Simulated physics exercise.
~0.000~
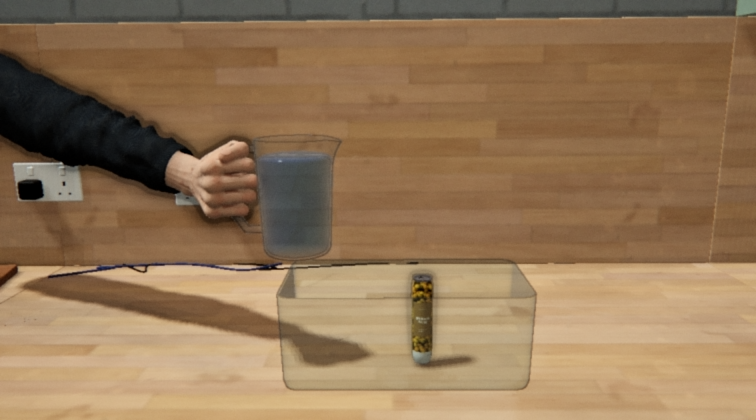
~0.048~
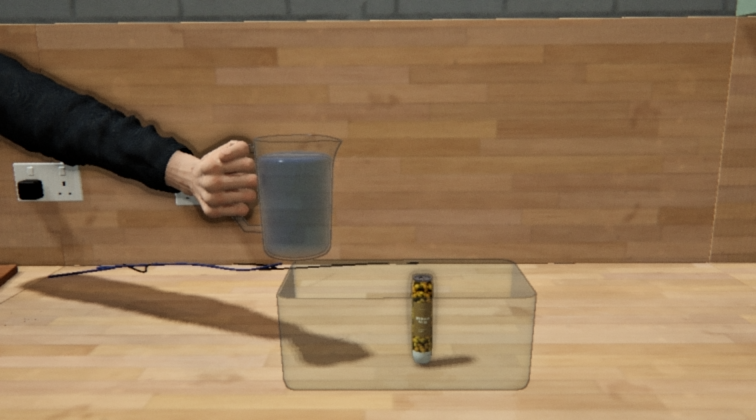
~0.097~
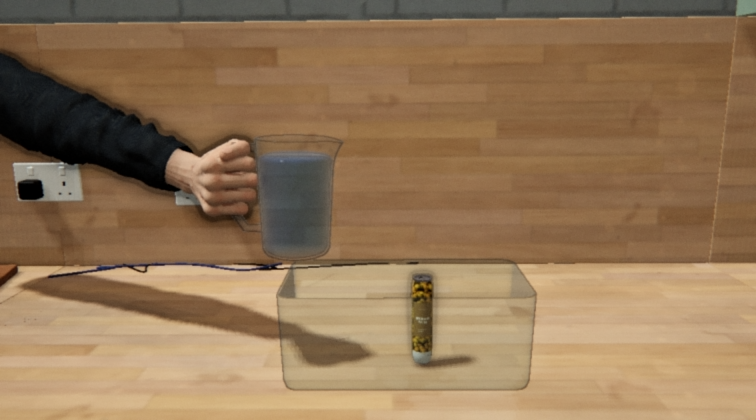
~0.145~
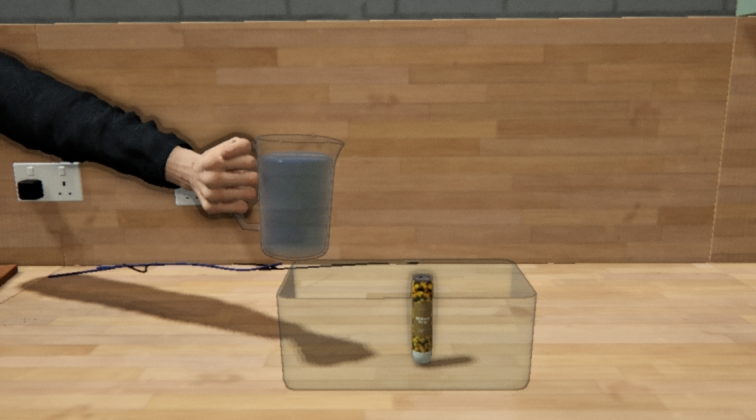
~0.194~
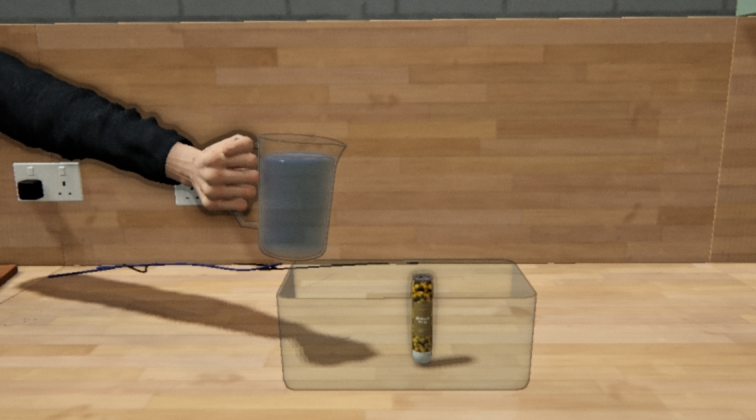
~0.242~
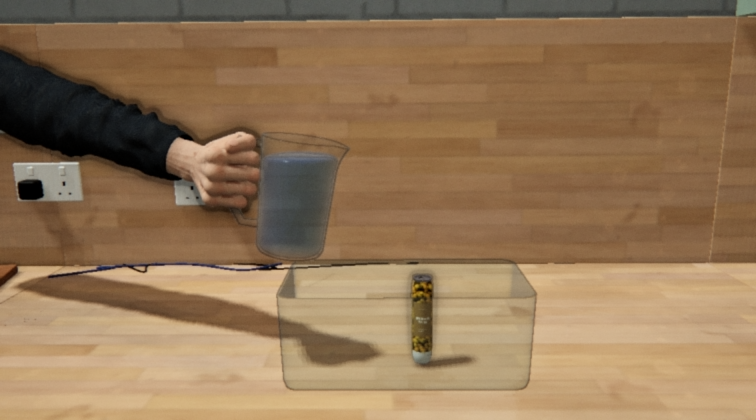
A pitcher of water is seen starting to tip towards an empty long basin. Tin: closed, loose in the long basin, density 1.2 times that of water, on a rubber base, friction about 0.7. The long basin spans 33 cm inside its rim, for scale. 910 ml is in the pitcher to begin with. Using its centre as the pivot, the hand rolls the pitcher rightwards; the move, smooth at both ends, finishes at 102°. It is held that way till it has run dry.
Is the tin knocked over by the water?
Yes.
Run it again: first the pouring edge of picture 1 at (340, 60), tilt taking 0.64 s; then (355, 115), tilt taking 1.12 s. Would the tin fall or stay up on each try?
The tin stays vertical the first time and overturns the second time.
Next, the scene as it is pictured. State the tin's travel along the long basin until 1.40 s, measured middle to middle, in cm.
Near 7 cm of travel.
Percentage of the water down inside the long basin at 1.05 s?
Reading: Approx. 36 %.
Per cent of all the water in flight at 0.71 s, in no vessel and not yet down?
Some 8 per cent, I reckon.
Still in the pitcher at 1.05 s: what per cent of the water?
Close to 50 in a hundred.
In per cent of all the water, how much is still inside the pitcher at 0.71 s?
Close to 90 in a hundred.
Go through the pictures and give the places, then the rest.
In the first frame, tilt 0°; pouring edge (342, 140); surface from (259, 156) to (333, 155); the long basin's rim runs from (286, 279) to (524, 278); the tin's top is at (422, 282).
In the second frame, tilt 0°; pouring edge (342, 140); surface from (260, 156) to (332, 156).
In the third frame, tilt 1°; pouring edge (343, 141); surface from (260, 155) to (333, 156).
In the fourth frame, tilt 3°; pouring edge (345, 142); surface from (261, 156) to (334, 158).
In the fifth frame, tilt 6°; pouring edge (347, 144); surface from (263, 156) to (336, 157).
In the sixth frame, tilt 9°; pouring edge (350, 147); surface from (264, 157) to (339, 157).
By 0.71 s the tilt is 59° and 90 per cent is still to pour; the tin stands where it began.
By 1.05 s the tilt is 93° and 49 per cent is still to pour; the tin leans 8°.
By 1.40 s the tilt is 102° and 7 per cent is still to pour; the tin lies on its side.
By 1.79 s the tilt is 102° and 0 per cent is still to pour; the tin lies on its side.
At rest the tin lies on its side.
